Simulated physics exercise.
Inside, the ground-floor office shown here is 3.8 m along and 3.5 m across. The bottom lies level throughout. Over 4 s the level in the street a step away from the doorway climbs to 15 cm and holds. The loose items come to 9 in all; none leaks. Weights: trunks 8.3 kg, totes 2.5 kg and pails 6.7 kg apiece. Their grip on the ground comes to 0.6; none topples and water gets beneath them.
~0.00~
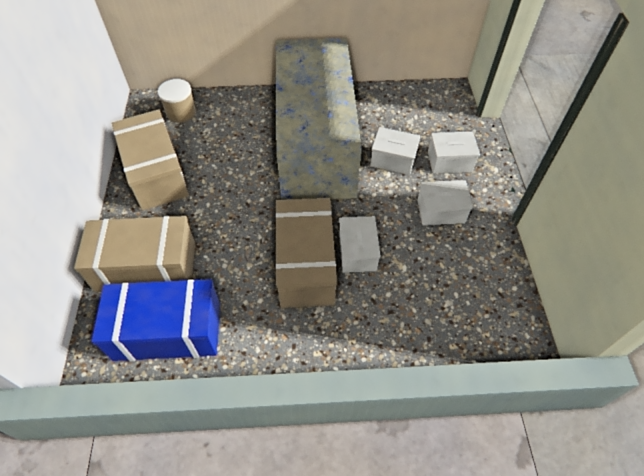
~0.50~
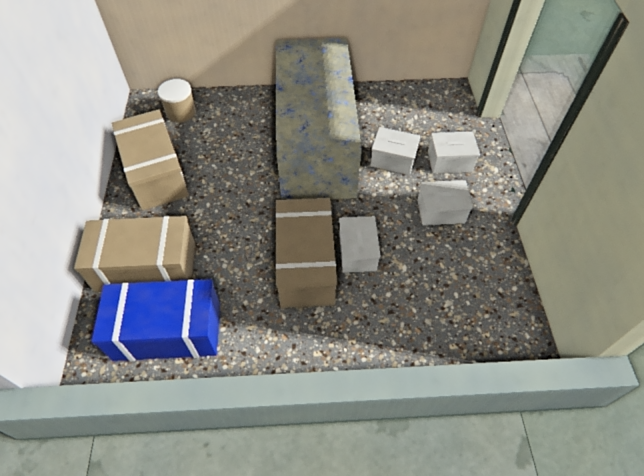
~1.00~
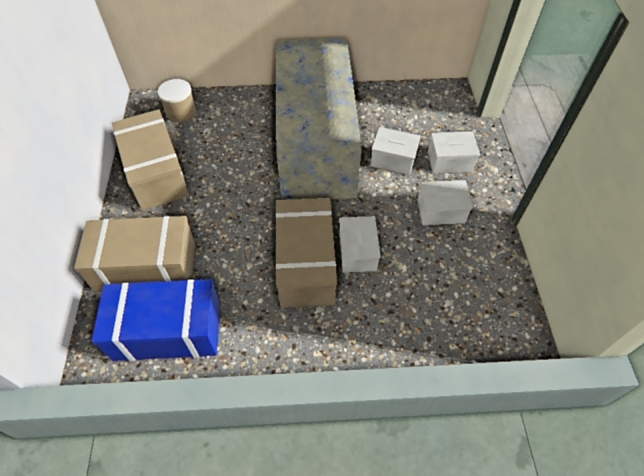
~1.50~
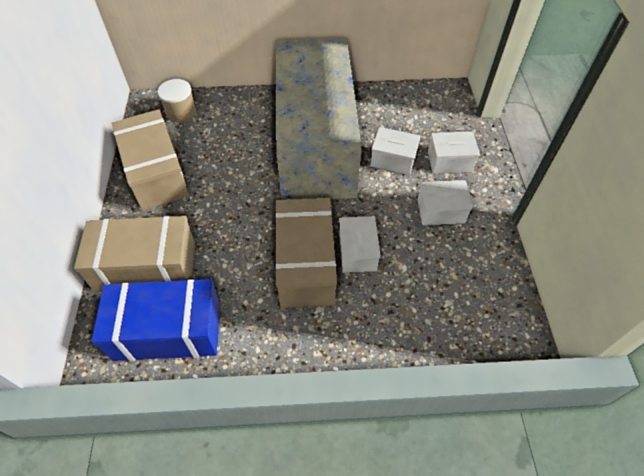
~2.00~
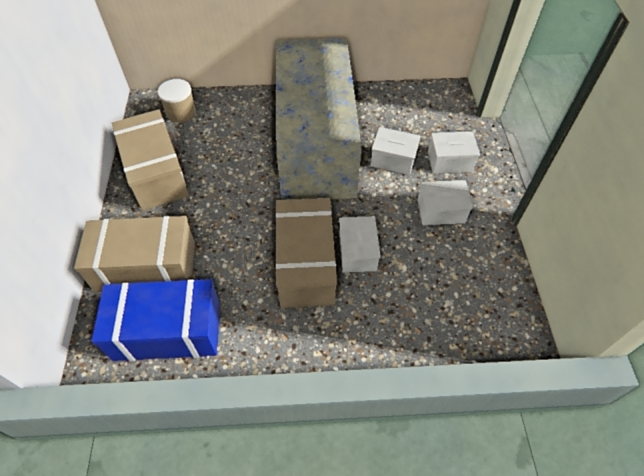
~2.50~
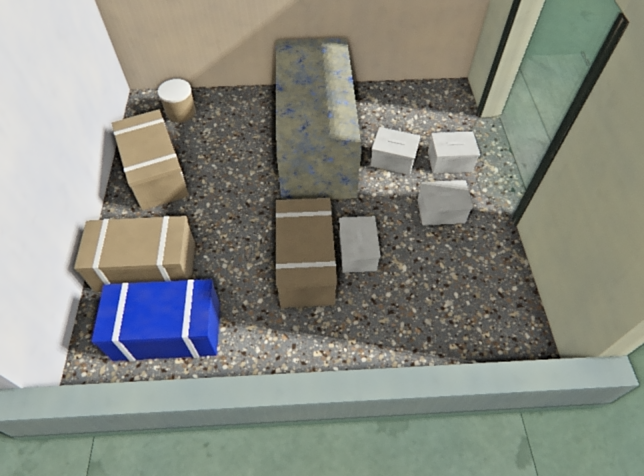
In the video, a blue box, several tan strapped boxes and smaller pale blocks sit motionless on a speckled floor, while greenish water covers the ground outside the low front wall and gradually spreads through the doorway at right.
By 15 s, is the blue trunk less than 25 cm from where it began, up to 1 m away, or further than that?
It is going to make a long trip.
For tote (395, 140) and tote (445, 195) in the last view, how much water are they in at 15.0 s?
Close to 7 and 7 centimetres.
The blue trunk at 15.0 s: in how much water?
Near 11 cm deep.
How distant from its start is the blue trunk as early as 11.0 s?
Roughly 80 cm.
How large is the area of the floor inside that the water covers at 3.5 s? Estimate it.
Near 1.5 m2 in all.
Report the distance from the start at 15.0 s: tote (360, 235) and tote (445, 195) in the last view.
They've ended up 140 cm and 120 cm away, in that order.
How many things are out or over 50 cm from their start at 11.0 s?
The count is 6.
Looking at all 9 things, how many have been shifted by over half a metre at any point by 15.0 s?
8.
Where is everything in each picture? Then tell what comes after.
In the first frame, the blue trunk at (154, 309) rests on the ground; 0.0 m2 under water; 0 of 9 have shifted.
In the second frame, the blue trunk at (154, 309), on the bottom; water covers 0.0 m2; 0 of 9 have shifted.
In the third frame, the blue trunk at (154, 309), on the bottom; 0.0 m2 under water; 0 of 9 have shifted.
In the fourth frame, the blue trunk at (154, 309), on the bottom; water covers 0.0 m2; 0 of 9 have shifted.
In the fifth frame, the blue trunk at (154, 309) rests on the ground; water covers 0.0 m2; 0 of 9 have shifted.
In the sixth frame, the blue trunk at (154, 309) rests on the ground; 0.2 m2 under water; 0 of 9 have shifted.
After 3.5 s the blue trunk is near (154, 309), 0.0 m from its start, aground; 0 afloat.
After 6.8 s the blue trunk is near (148, 313), 0.0 m from its start, aground; 4 afloat.
After 11.0 s the blue trunk is near (127, 213), 0.9 m from its start, afloat; 8 afloat.
After 15.0 s the blue trunk is near (153, 117), 1.9 m from its start, afloat; 9 afloat.
